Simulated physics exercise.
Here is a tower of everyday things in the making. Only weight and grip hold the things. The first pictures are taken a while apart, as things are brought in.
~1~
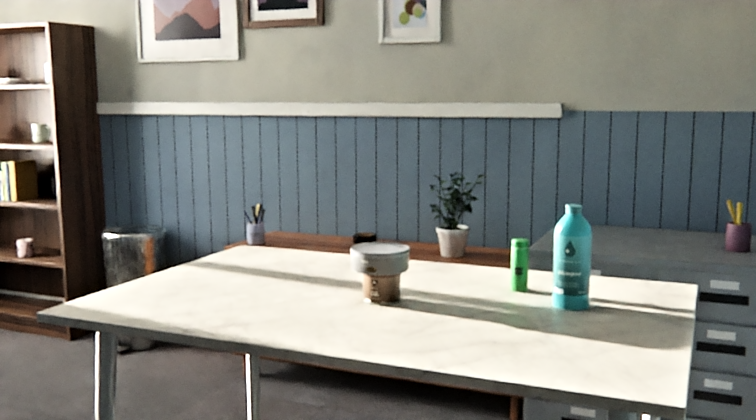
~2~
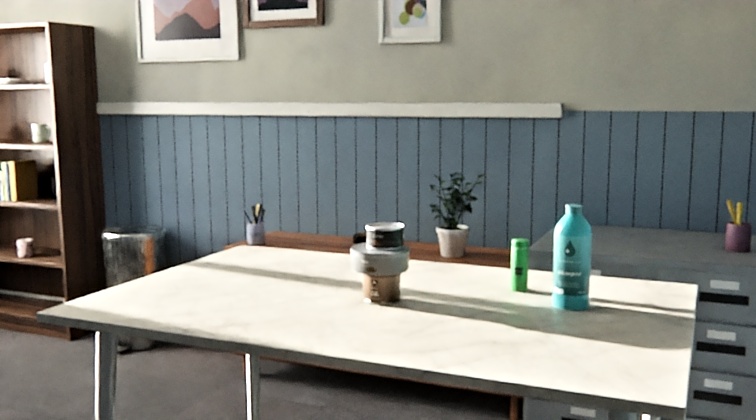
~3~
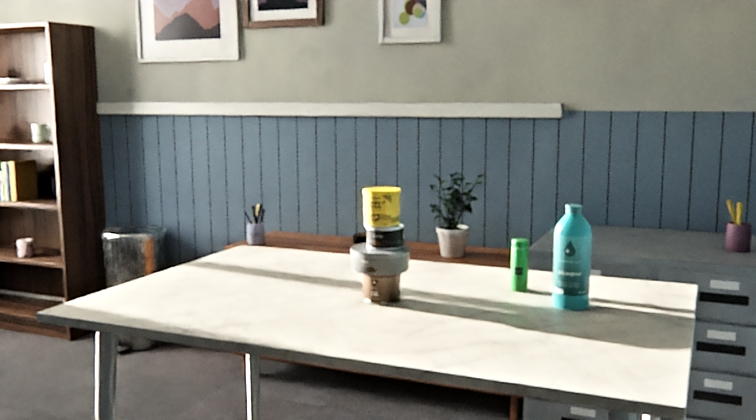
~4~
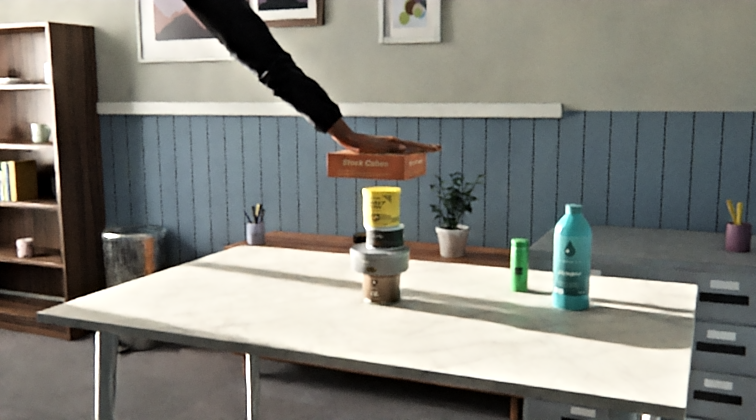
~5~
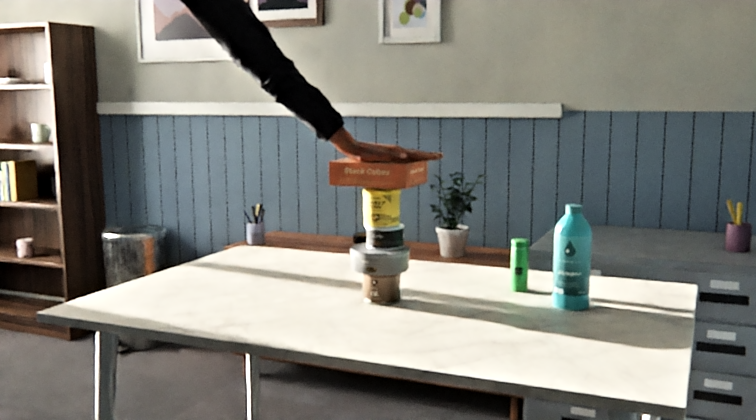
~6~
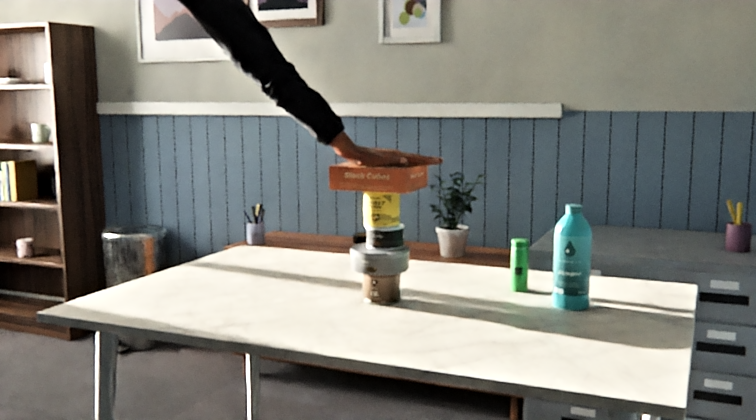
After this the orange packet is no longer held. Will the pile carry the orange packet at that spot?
It stays up.
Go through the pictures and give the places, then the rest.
In the first picture, the last thing is not in view yet.
In the second picture, the last thing is not in view yet; green shaker (520, 265).
In the third picture, the last thing is not in view yet; grey tub (380, 258).
In the fourth picture, on its way; orange packet (377, 164); yellow pot (382, 207).
In the fifth picture, on its way; orange packet (379, 172); green shaker (520, 265).
In the sixth picture, in place under the hand; orange packet (379, 176); grey tub (380, 258).
Then, 0.20 s on from there, no change.
Then, 0.40 s on from there, orange packet resting near (379, 177).
In the end, all 7 unmoved. At the end, from the last picture's camera, orange packet near (379, 177). The pile holds.
